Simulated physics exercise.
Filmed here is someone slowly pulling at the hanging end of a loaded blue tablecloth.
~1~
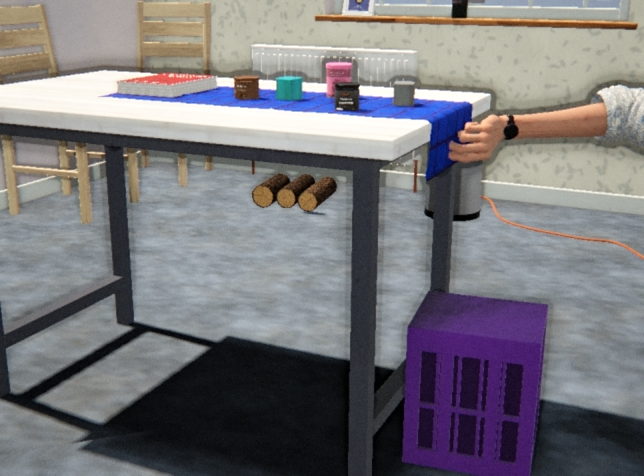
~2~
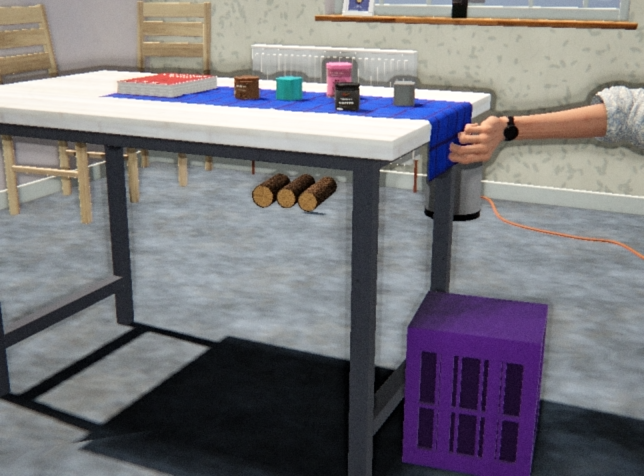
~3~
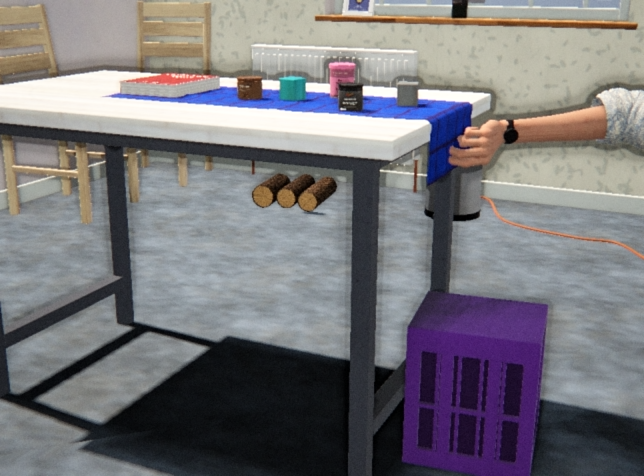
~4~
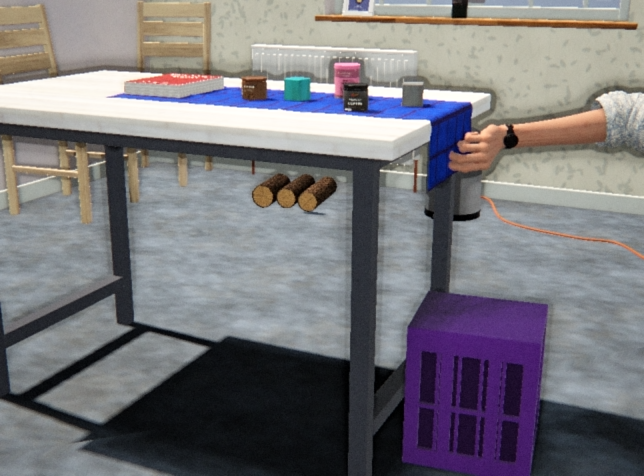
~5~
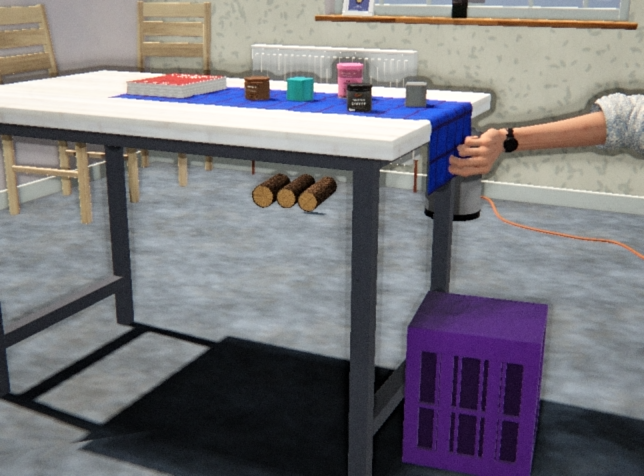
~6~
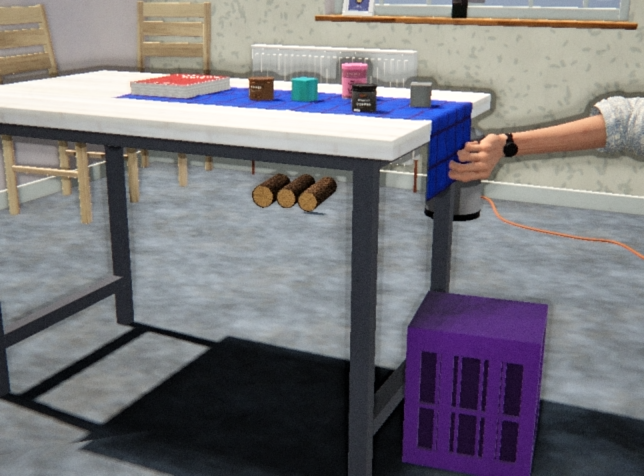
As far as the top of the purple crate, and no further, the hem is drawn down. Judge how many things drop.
Okay, the things that come down total three by my count.
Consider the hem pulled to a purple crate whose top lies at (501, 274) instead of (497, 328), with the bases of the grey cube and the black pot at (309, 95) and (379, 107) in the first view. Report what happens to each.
The grey cube survives, the black pot falls.
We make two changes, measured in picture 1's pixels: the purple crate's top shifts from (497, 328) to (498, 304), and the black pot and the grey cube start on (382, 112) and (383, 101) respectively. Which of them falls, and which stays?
Black pot is gone, grey cube is gone.
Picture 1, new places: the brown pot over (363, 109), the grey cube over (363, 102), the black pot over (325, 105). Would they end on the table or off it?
Short version: Brown pot drops, grey cube drops, black pot drops.
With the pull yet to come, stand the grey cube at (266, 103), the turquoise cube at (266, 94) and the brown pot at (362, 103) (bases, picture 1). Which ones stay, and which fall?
The grey cube is still on top, the turquoise cube is still on top, the brown pot is off the top.
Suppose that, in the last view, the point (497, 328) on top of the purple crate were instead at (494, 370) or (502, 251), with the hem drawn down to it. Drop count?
Count: 4, then 1.
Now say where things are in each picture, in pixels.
The first picture shows hem (427, 181); grey cube (405, 83); black pot (347, 83); pink can (339, 64); turquoise cube (289, 78); brown pot (247, 77); top of the crate (497, 328).
The second picture shows hem (429, 182); grey cube (405, 83).
The third picture shows hem (427, 186); black pot (351, 84).
The fourth picture shows hem (428, 191); pink can (347, 64); top of the crate (497, 328).
The fifth picture shows hem (428, 195); turquoise cube (300, 78).
The sixth picture shows hem (427, 201); grey cube (422, 84); black pot (365, 85); pink can (355, 65); turquoise cube (305, 79); brown pot (261, 78).
Soon after, hem near (449, 229); grey cube gone.
After that, hem near (448, 290); grey cube and black pot gone.
In the end, hem on the crate; grey cube, black pot and pink can gone. The count of fallen things is three.
